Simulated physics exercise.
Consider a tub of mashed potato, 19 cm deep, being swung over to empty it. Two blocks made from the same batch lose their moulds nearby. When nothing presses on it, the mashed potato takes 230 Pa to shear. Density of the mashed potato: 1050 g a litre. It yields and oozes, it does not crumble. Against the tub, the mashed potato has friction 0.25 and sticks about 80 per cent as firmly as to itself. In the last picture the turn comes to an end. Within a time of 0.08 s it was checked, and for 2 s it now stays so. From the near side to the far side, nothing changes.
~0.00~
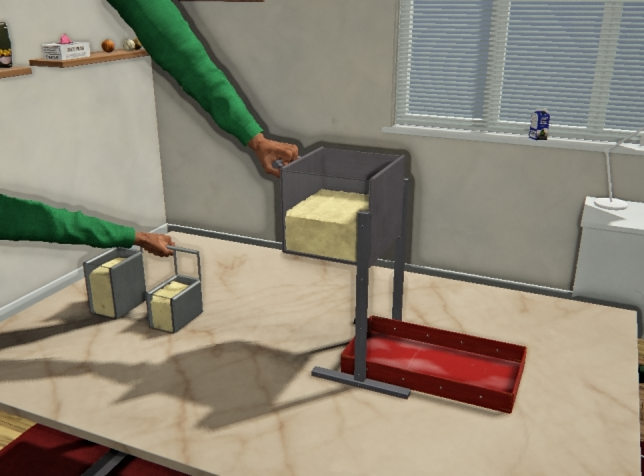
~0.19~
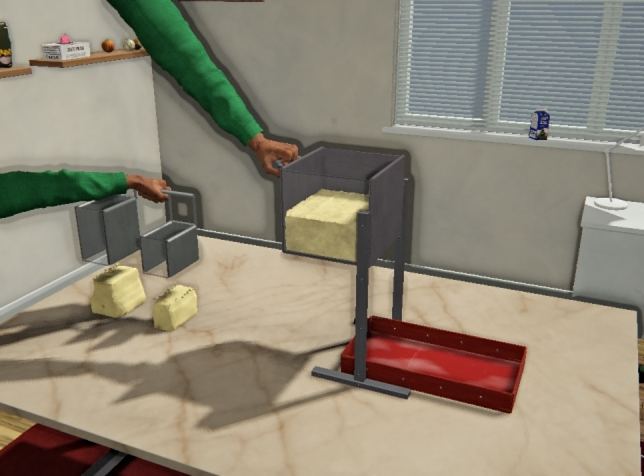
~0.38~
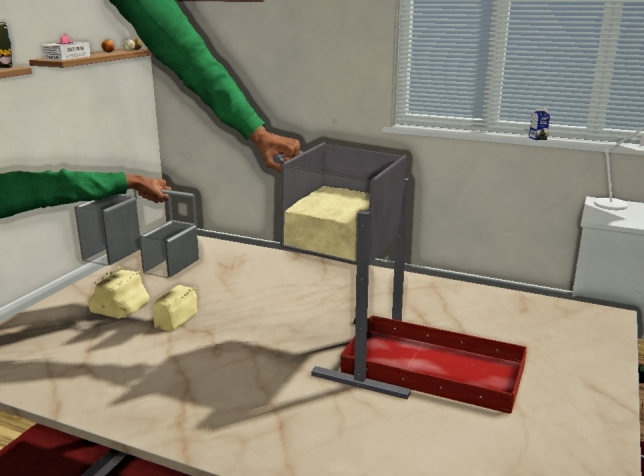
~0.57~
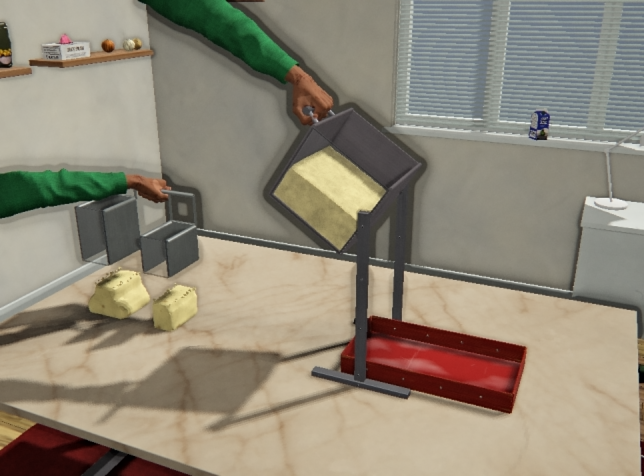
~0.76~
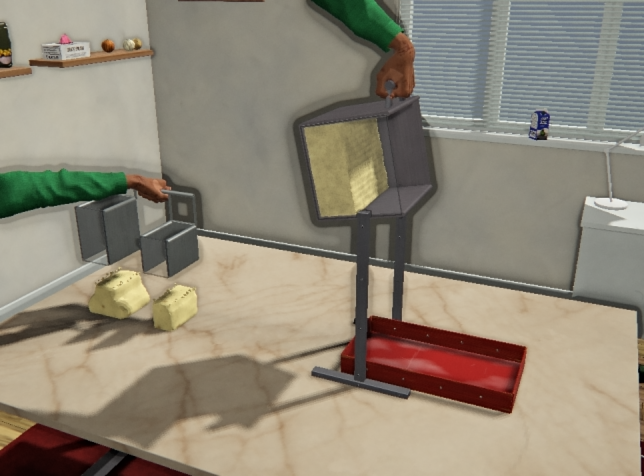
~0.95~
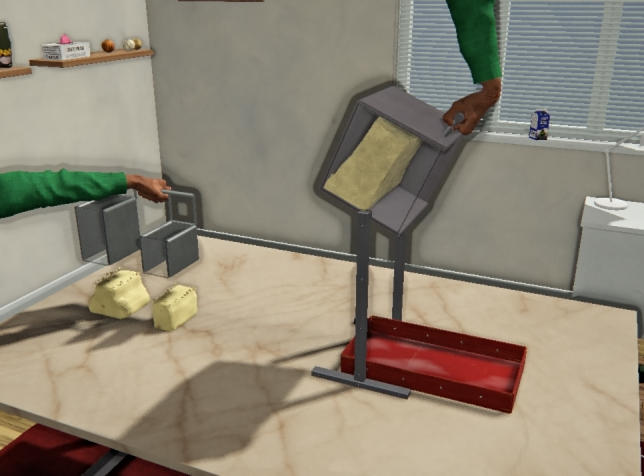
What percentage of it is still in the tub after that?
About 0 %.
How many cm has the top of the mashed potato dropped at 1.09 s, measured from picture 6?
I reckon it's close to 13 cm.
By 1.09 s, the tub is at 114 degrees and holds 66 %.
By 1.26 s, the tub is at 114 degrees and holds 21 %.
By 1.43 s, the tub is at 114 degrees and holds 0 %.
By 1.60 s, the tub is at 114 degrees and holds 0 %.
By 2.95 s, at the end, the tub is at 114 degrees and holds 0 %.
